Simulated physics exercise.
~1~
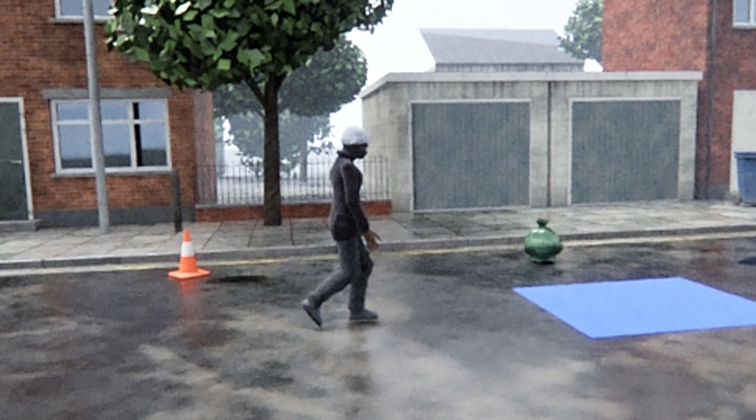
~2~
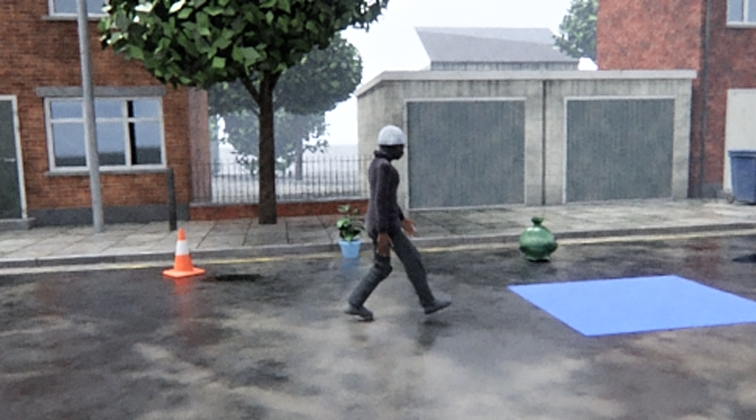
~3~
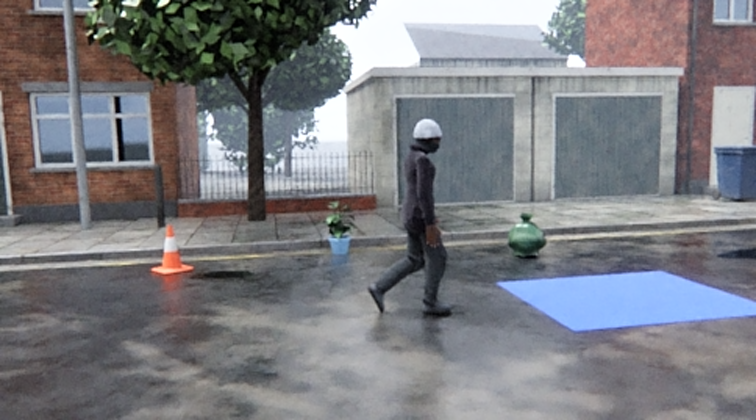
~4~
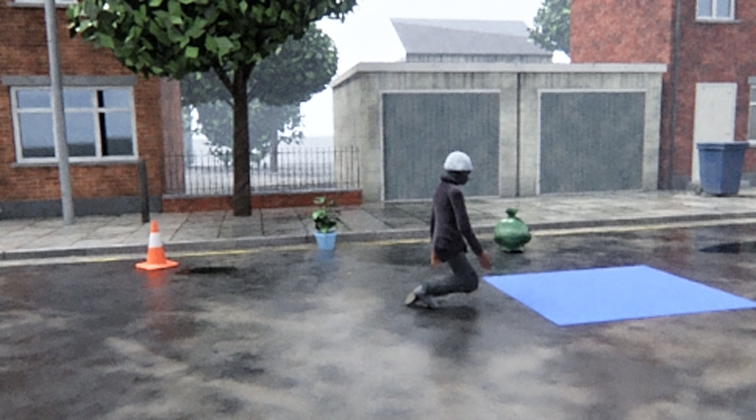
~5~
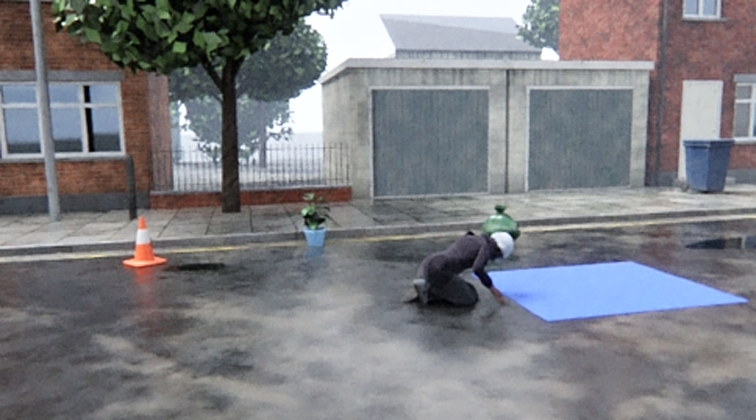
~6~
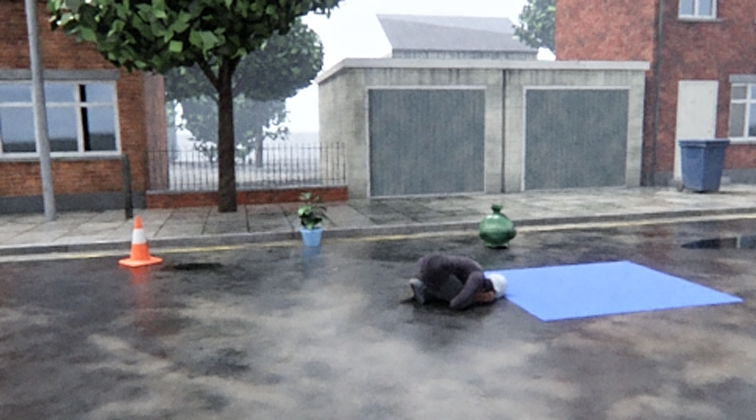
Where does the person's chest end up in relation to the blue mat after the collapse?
The chest comes to rest short of the mat's near edge, over the wet ground to the left of the mat.
A person in a white helmet and dark clothes walks to the right across a wet street, seen from the side at a distance. Behind are brick buildings, a leafy tree and a pale block of two grey garage doors, with an orange cone at left, a potted plant in a blue pot, a green rounded vessel and a blue mat at right. The view pans slightly right as the person nears the mat, drops to the knees and pitches forward, arms reaching down. The person ends folded face down, head at the mat's near edge and body on the wet ground.
